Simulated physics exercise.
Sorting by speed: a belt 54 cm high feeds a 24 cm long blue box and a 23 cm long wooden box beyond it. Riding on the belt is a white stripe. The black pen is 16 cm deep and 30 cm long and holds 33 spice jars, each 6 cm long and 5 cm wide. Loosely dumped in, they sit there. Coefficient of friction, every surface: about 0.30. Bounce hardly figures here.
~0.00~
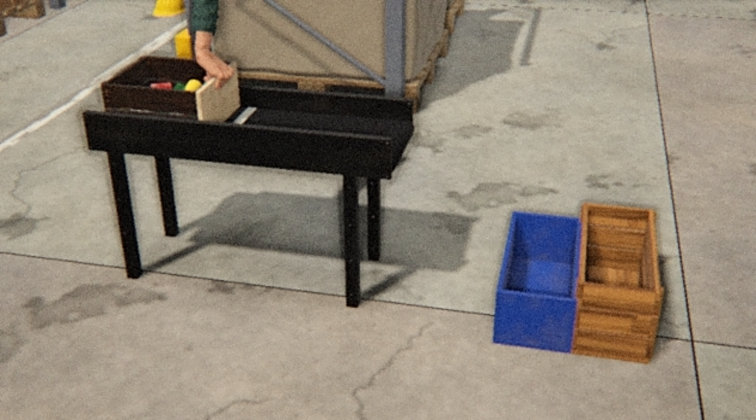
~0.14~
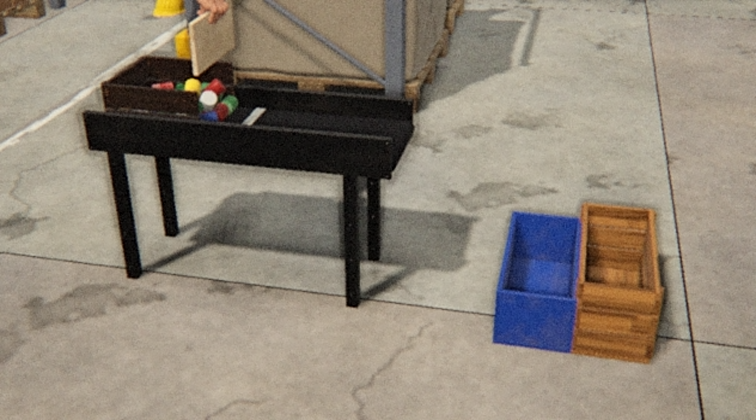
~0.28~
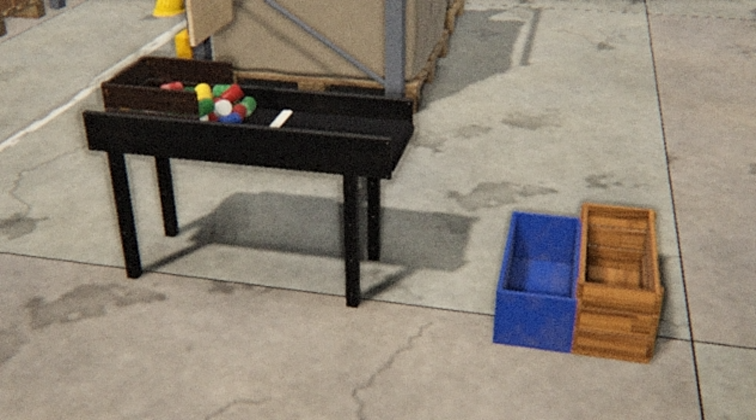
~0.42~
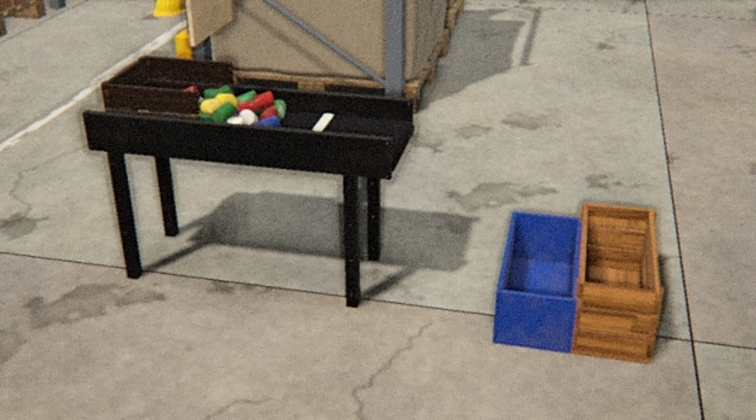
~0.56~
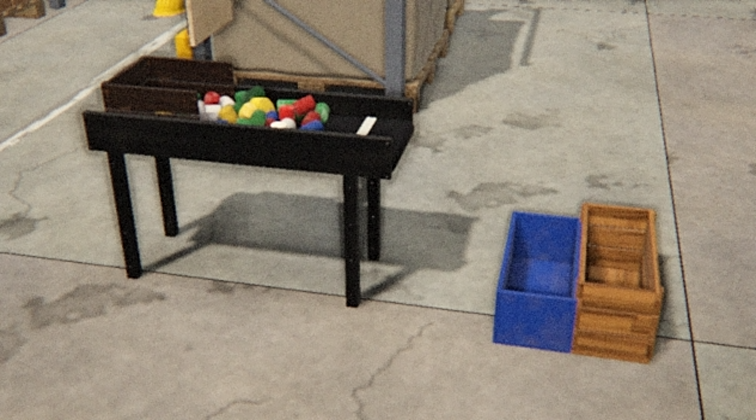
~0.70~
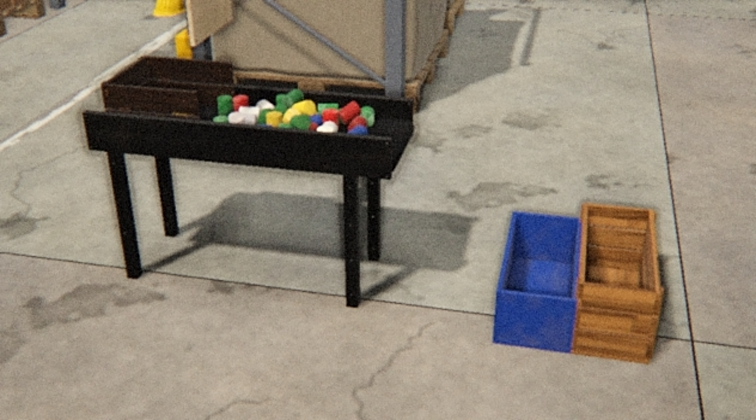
At the start, a hand holds a light wooden panel at the open end of a dark bin on a black table. The hand lifts the panel away, and colourful small pieces slide out to the right behind a white stripe, spreading along the tabletop while the blue and wooden boxes stay empty.
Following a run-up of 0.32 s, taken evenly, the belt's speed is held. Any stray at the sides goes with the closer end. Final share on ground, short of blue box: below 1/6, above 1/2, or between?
The share there will exceed one half.
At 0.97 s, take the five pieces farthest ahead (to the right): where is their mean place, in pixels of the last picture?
I'd put them at about (451, 166).
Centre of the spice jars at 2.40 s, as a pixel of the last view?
Near (447, 280).
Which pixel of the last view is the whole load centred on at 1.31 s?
Roughly at pixel (476, 239).
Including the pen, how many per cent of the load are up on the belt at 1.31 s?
Roughly 5 percent, I reckon.
After 0.97 s, 24 on the belt and 9 in the air.
After 1.31 s, 1 in the blue box, 1 on the belt, 10 on the ground short of the blue box and 21 in the air.
After 1.79 s, 2 in the blue box, 1 on the belt and 30 on the ground short of the blue box.
Outcome (at 2.40 s), 2 in the blue box and 31 on the ground short of the blue box. Asked share, 31 of 33, 94 per cent.
